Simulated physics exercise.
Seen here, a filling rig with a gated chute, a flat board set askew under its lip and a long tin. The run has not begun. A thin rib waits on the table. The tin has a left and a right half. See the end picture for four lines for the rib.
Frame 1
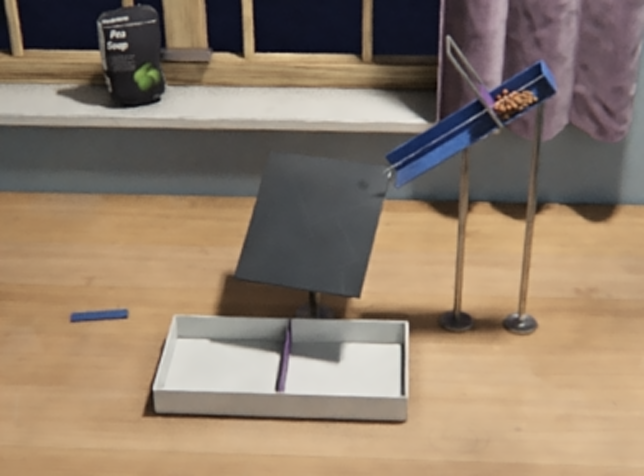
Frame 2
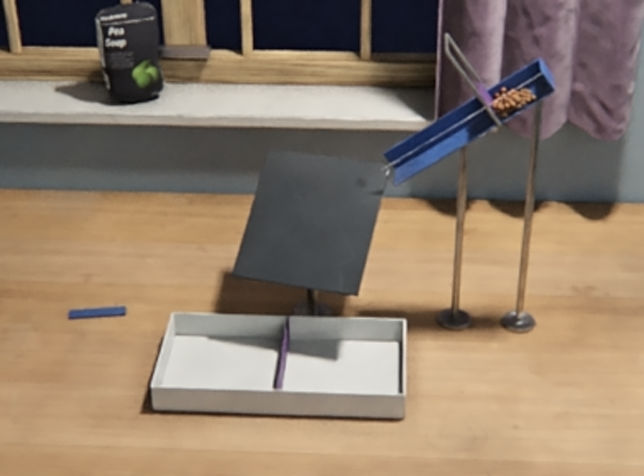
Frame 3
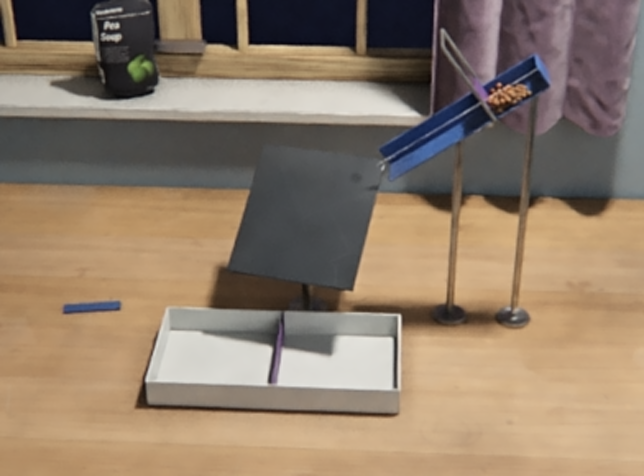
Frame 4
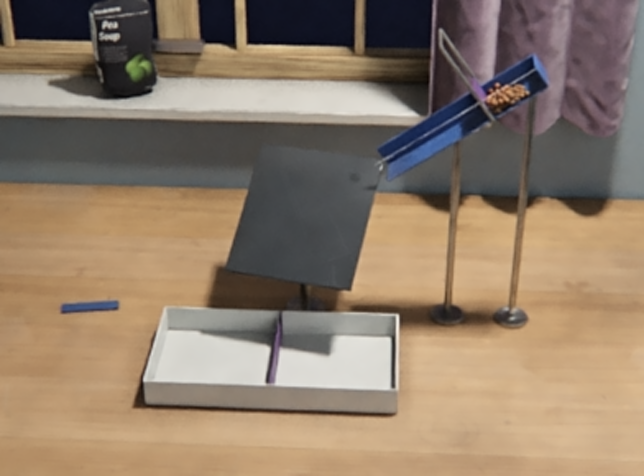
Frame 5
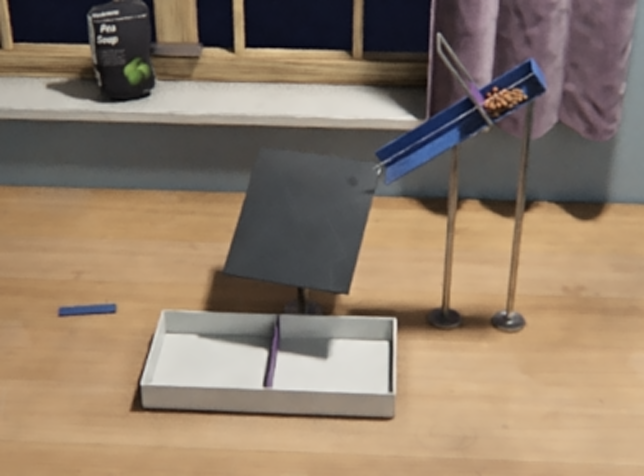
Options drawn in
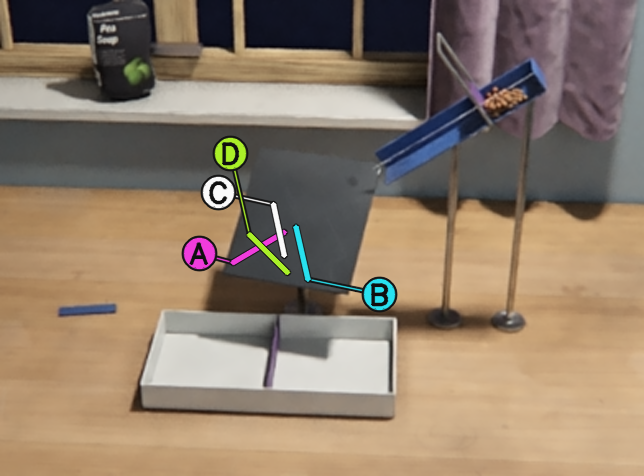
The video shows a blue sloping chute holding small orange-brown balls behind a gate, above a tilted dark board and a divided white tray on a wooden table. Nothing moves apart from a slight drift of the view.
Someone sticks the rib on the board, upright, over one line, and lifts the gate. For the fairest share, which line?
The answer is line C.
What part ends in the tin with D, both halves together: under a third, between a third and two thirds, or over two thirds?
Over two thirds.
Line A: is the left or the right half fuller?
Left.
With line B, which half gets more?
More lands on the right.
On the marked copy, line A from (284, 232) to (233, 262); line B from (296, 227) to (307, 279); line C from (273, 204) to (284, 255); line D from (249, 234) to (287, 272).
With A, of what is caught, the larger part in the left half, about a tenth in the right.
With B, of what is caught, about a tenth in the left half, almost all in the right.
With C, of what is caught, roughly a third in the left half, roughly two thirds in the right.
With D, of what is caught, about a tenth in the left half, the larger part in the right.
